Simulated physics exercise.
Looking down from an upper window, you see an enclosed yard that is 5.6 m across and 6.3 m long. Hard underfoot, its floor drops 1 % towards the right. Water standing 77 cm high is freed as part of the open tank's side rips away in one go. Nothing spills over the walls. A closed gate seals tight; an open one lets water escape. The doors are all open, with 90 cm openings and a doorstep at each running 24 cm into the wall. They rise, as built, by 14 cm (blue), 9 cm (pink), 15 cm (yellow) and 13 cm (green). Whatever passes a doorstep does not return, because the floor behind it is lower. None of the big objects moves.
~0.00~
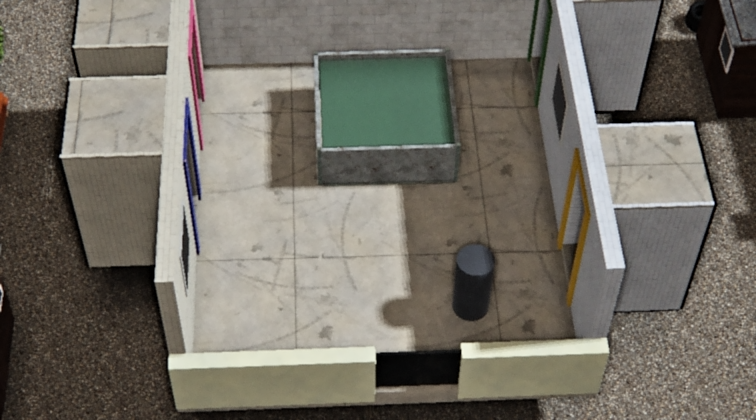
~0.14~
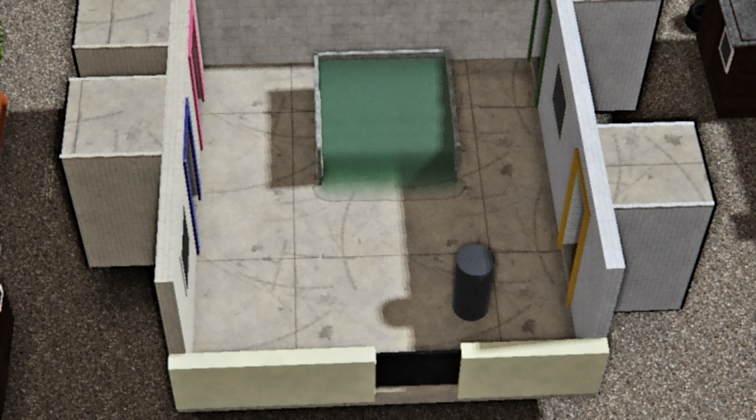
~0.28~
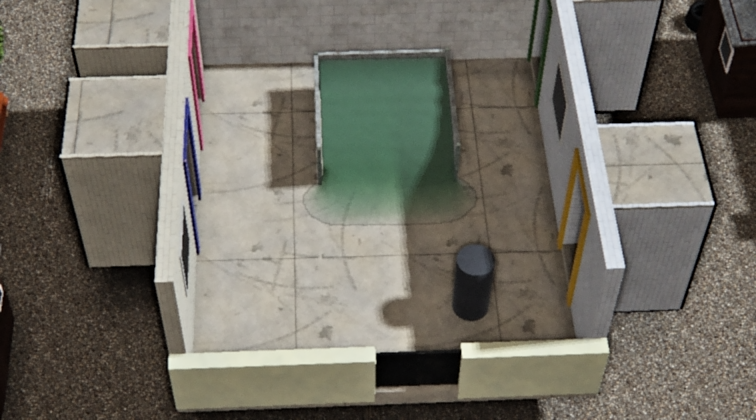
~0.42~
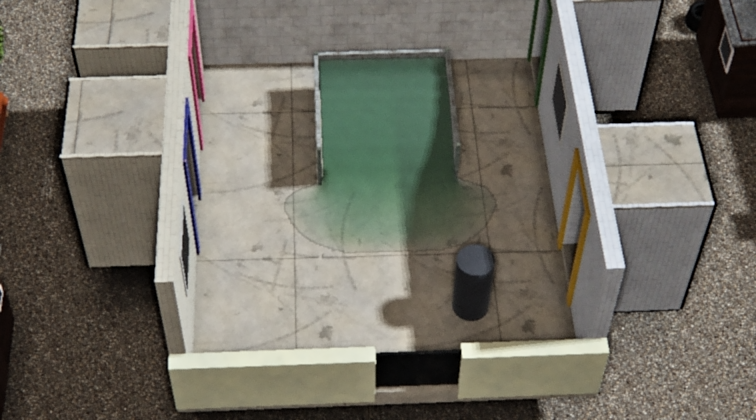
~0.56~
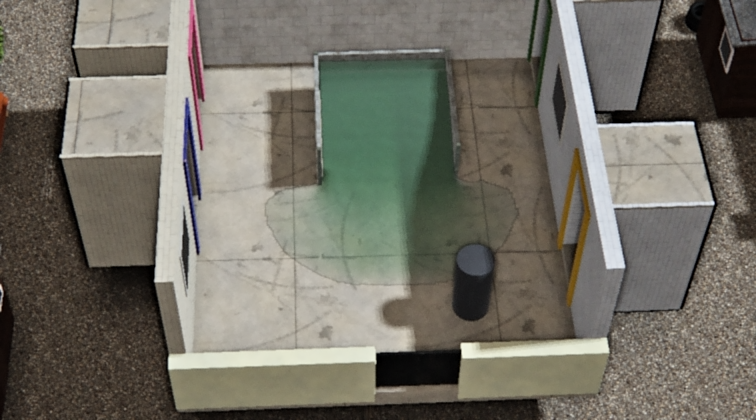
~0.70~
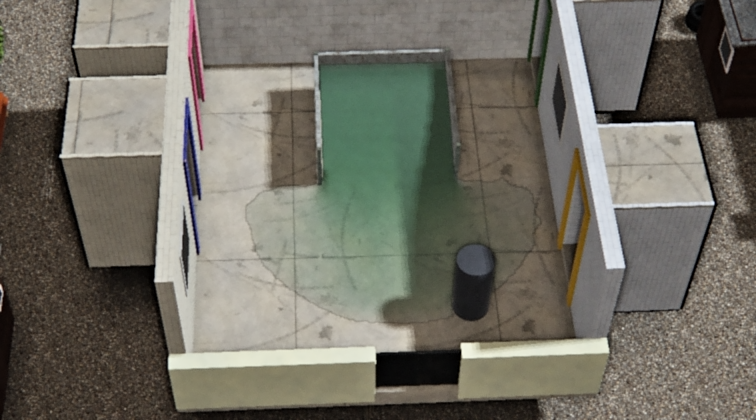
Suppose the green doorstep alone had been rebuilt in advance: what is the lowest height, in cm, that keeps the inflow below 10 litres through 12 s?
About 18 cm.
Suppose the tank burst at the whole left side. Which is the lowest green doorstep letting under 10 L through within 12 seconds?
Required height: Approx. 19 cm.
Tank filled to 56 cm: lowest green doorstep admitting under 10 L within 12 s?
Roughly 13.0 centimetres.
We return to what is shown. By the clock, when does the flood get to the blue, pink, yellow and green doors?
Door blue: 1.4 seconds; door pink: 4.5 seconds; door yellow: 1.0 seconds; door green: 4.5 seconds.
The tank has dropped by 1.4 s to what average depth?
Close to 36 cm deep on average.
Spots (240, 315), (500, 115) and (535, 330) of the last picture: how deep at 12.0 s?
About 3, 15 and 8 cm.
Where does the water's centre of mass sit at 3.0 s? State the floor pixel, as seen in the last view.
My guess is close to (391, 275).
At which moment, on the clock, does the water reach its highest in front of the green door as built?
Roughly at 9.0 s.
After 1.4 s water covers 55 % of the floor, deepest (45 cm) near (420, 376); it has not reached the green door.
After 3.0 s water covers 60 % of the floor, deepest (38 cm) near (206, 383); it has not reached the green door.
After 12.0 s water covers 100 % of the floor, deepest (16 cm) near (563, 260); 15 cm at the green door, 70 litres in over its 13 cm doorstep.
At the green door as built, the water arrived by 4.7 s and peaked near 20 cm at 9.0 s.
With a doorstep of 15 cm, 39 litres would have come in within the 12 s; with 20 cm, 2 litres. So under 10 litres takes about 18 cm.
